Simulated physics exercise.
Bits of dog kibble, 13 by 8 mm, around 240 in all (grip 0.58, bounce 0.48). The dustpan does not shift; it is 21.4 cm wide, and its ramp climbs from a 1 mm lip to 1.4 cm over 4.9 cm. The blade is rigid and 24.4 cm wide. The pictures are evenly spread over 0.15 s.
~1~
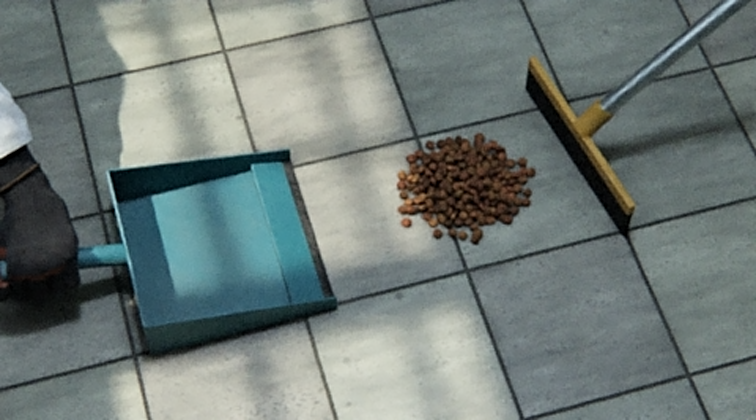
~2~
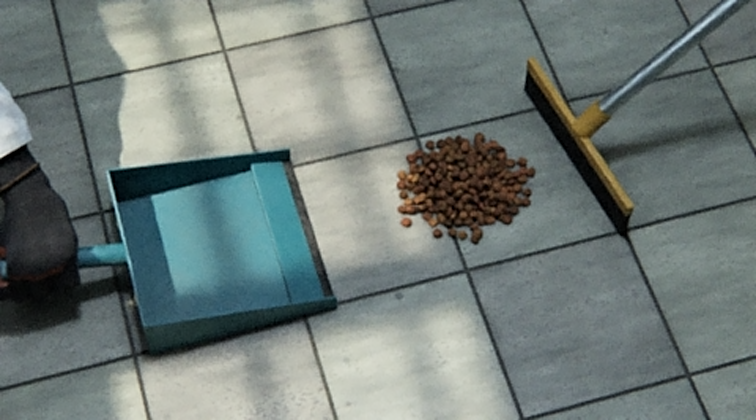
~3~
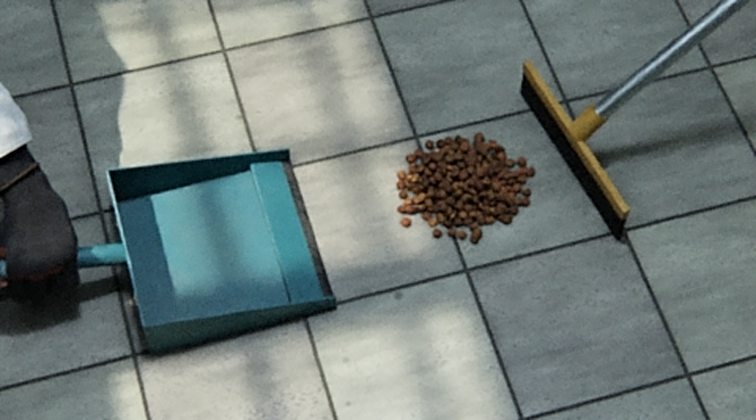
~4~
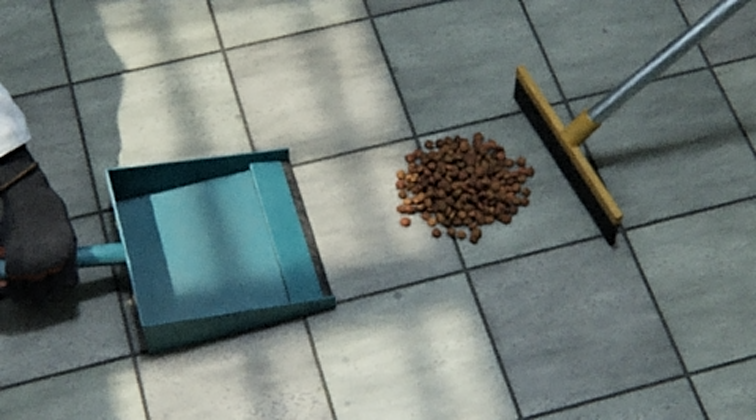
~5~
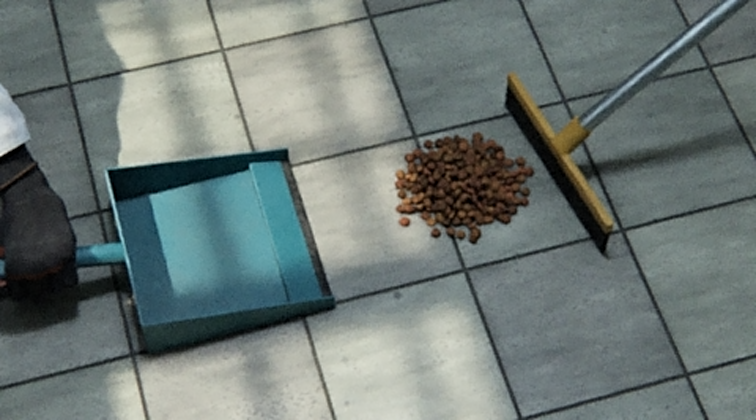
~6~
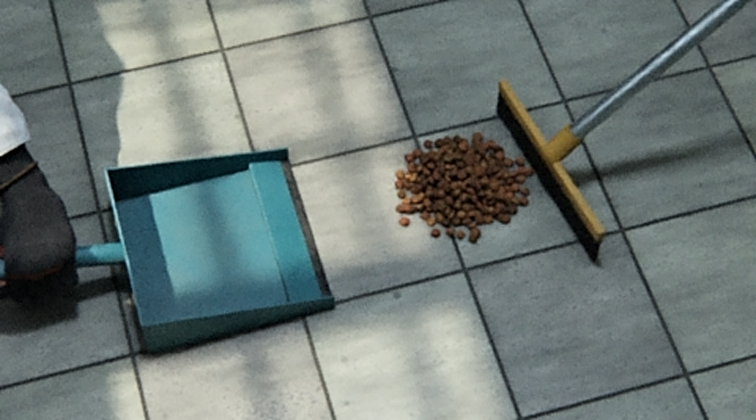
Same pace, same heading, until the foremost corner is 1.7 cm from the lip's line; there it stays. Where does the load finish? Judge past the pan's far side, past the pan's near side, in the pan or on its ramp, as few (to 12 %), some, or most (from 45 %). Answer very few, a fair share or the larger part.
Far side: Very few, near side: A fair share, pan: A fair share.
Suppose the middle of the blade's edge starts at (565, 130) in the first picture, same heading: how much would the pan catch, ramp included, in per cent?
Some 30 per cent.
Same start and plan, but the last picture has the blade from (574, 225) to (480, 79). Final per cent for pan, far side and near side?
Pan 40, far 5, near 5.
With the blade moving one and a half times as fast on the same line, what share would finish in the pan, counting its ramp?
Then about 25 per cent.
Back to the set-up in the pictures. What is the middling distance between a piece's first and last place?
Roughly 22 cm.
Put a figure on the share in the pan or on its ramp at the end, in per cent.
Roughly 20 per cent.
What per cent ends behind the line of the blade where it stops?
Roughly 30 per cent.
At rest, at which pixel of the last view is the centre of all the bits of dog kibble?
At about (332, 271).
Then, 0.27 s after the last picture, middle of the blade 17 cm from the lip; 0 % over the lip, far side 0 %, near side 0 %.
Then, 0.45 s after the last picture, middle of the blade 9 cm from the lip; 0 % over the lip, far side 0 %, near side 20 %.
Then, 0.76 s after the last picture, middle of the blade 4 cm from the lip; 20 % over the lip, far side 0 %, near side 30 %.
In the end, far side 0 %, near side 30 %, pan 20 %, in front of the lip or behind the blade 50 %.
